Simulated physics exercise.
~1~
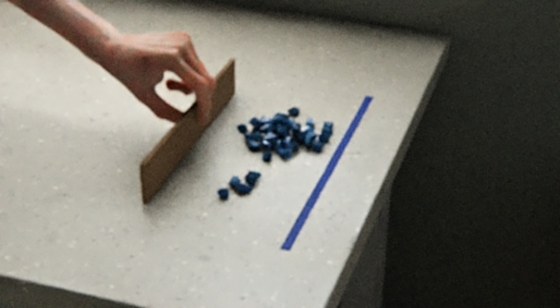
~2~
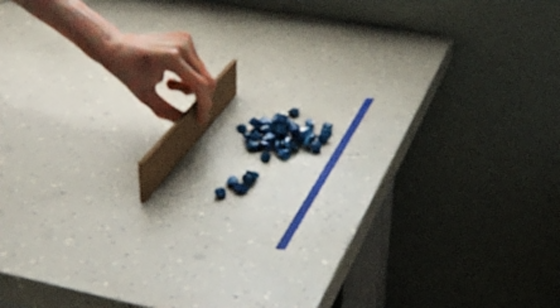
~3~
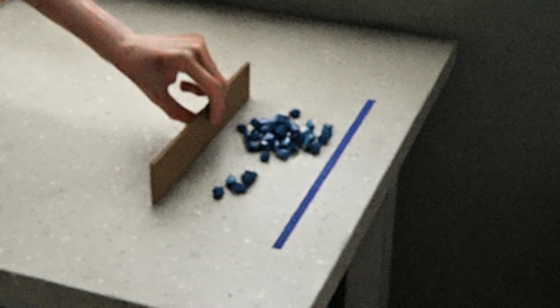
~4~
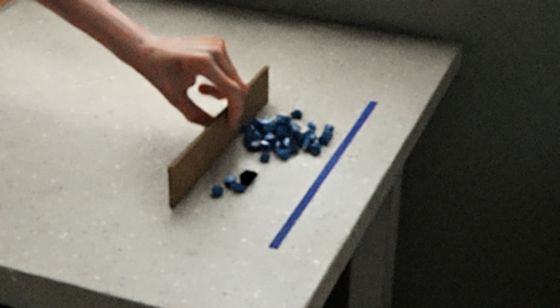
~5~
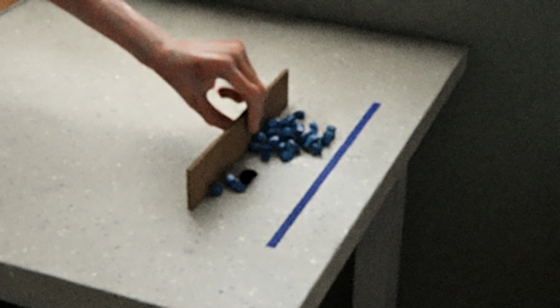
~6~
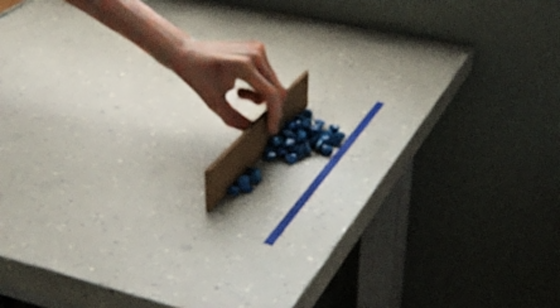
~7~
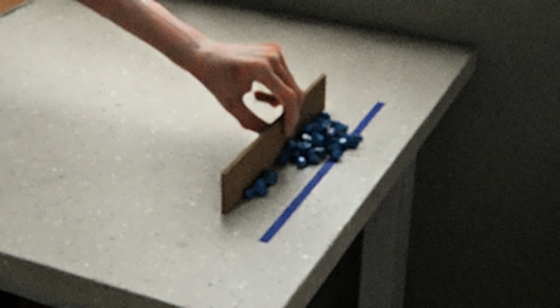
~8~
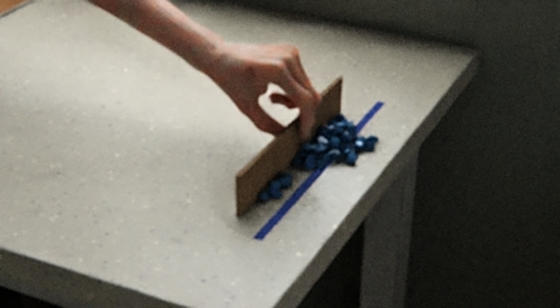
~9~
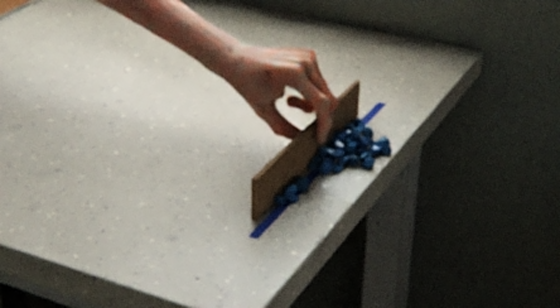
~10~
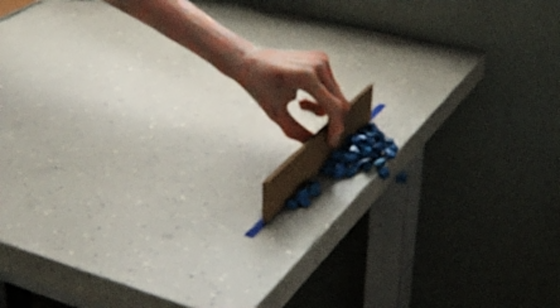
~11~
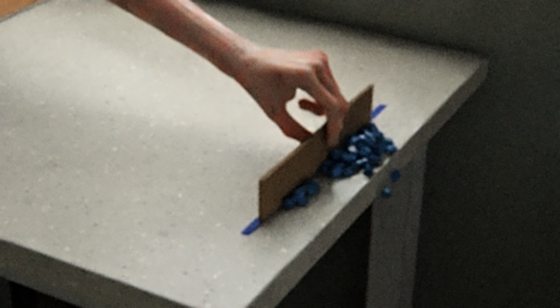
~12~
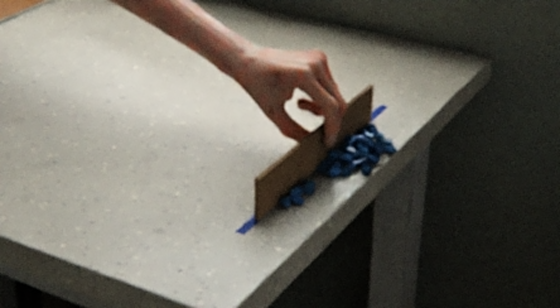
The clip opens on a pale speckled table where a hand holds an upright piece of brown card beside two small batches of dark blue pieces, with a strip of blue tape lying beyond them near the table's end. The card starts sliding right, reaching the larger far batch and then the smaller near one. It pushes both along, and the far pieces spread across the tape towards the edge. As the card comes to the tape and stops, a few far pieces drop over the side. The rest of the far batch stays heaped at the edge, while the near batch remains wholly on the table.
